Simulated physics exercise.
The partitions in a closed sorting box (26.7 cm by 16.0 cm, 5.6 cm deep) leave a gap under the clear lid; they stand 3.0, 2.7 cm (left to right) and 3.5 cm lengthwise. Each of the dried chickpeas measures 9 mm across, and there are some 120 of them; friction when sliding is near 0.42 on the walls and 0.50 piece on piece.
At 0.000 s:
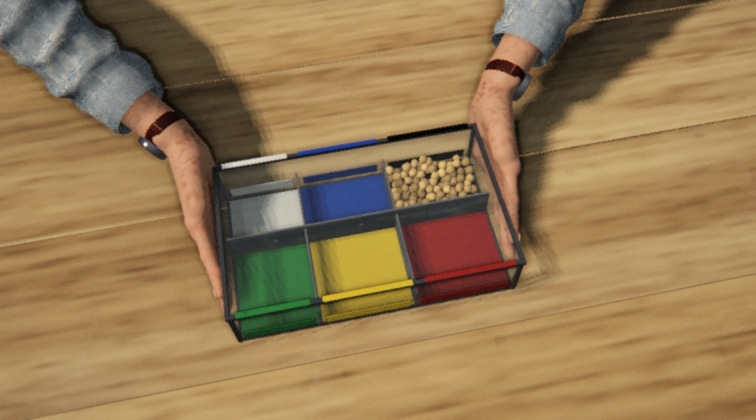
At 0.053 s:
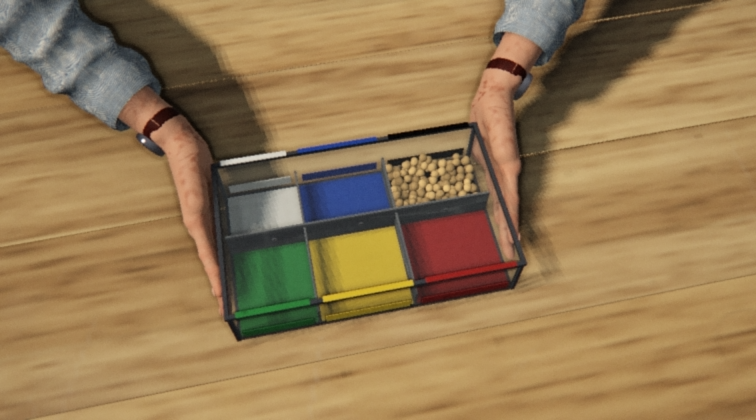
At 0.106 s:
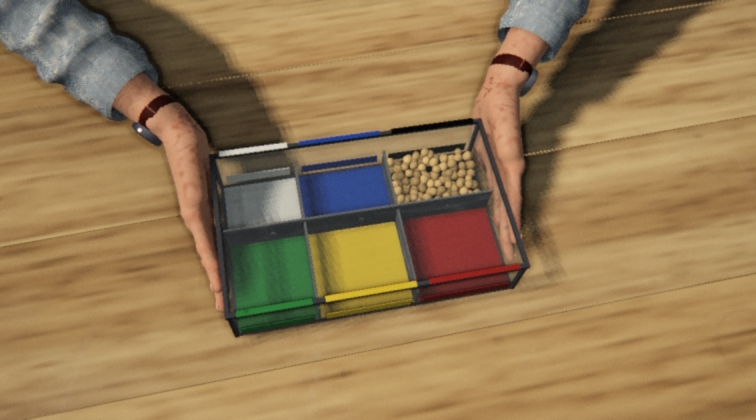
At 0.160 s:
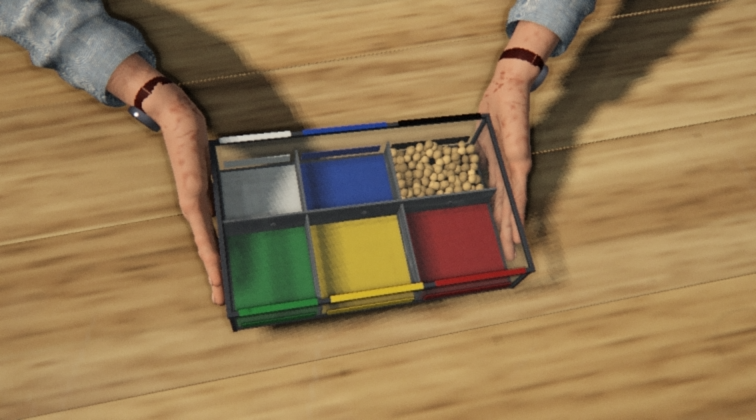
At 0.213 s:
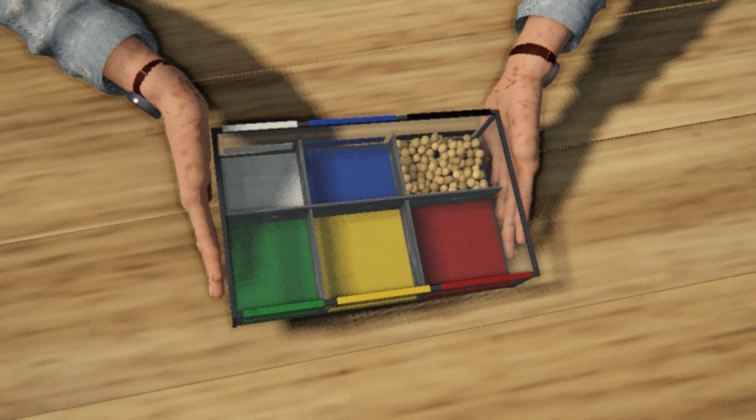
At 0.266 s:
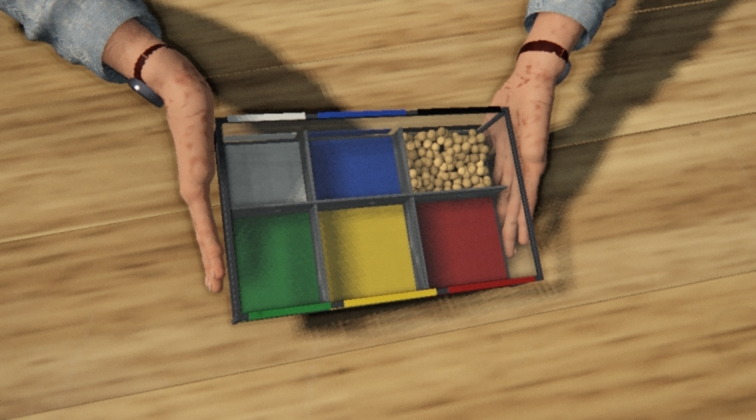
On a wooden table, two hands gradually tilt a clear-lidded sorting box holding chickpeas.
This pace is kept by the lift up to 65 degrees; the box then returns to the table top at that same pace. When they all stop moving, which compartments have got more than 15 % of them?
Result: Red: Fails to beat the threshold. Blue: Fails to beat the threshold. Green: Fails to beat the threshold. Yellow: Fails to beat the threshold. White: Fails to beat the threshold. Black: Beats the threshold.
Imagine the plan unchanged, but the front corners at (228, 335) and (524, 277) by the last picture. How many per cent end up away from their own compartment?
It comes to around 0 per cent in that case.
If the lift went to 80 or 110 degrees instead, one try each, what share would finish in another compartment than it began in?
Some 30 and 50 per cent.
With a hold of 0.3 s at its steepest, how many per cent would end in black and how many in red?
Result - black: 95 %, red: 5 %.
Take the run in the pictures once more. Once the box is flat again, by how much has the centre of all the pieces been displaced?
It shifts by roughly 2.0 cm.
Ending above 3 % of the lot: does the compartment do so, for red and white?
As for red, correct, and as for white, not so.
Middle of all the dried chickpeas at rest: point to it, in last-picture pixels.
Near (450, 196).
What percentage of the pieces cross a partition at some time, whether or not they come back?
Estimate: Around 5 %.
After 0.76 s, tilt 62 degrees; red 5 %, black 95 %.
After 1.08 s, tilt 25 degrees; red 5 %, black 95 %.
After 1.50 s, tilt 0 degrees; red 5 %, black 95 %.
By 1.8 s all is still; red 5 %, blue 0 %, green 0 %, yellow 0 %, white 0 %, black 95 %.
